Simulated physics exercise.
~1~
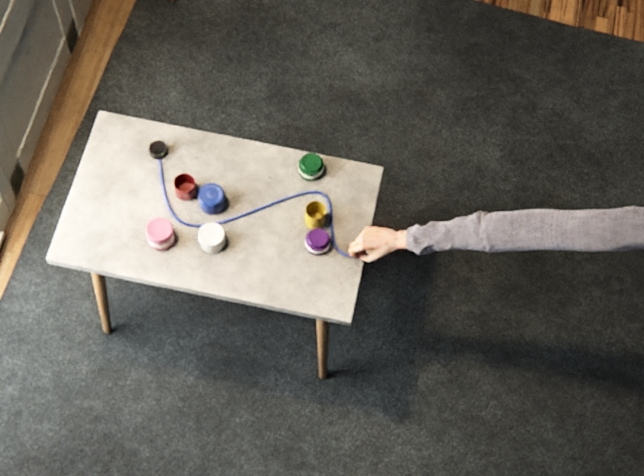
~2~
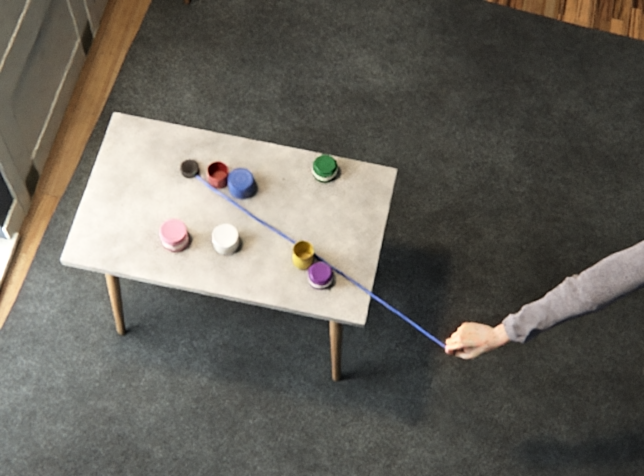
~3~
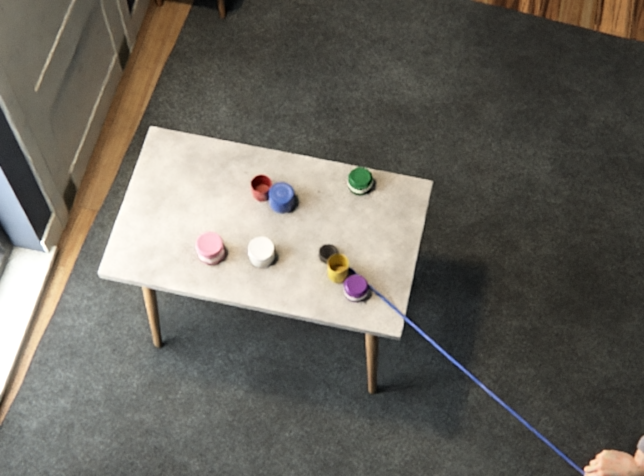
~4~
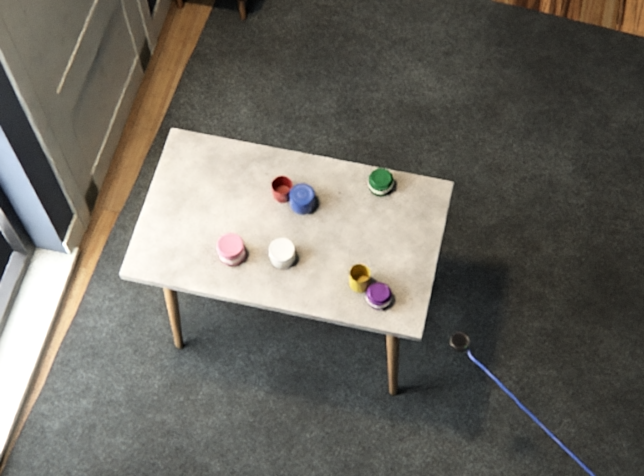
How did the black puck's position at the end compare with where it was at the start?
At the start the black puck sat on the table toward the upper left, near the red cup. By the end it was off the tabletop, out beyond the lower right corner.
A hand pulled a curving blue cord tight, shifting the yellow and purple containers and nudging the red cup and blue tub, then dragged the black puck across the pale table until it came off beyond the lower right corner, leaving the containers behind.
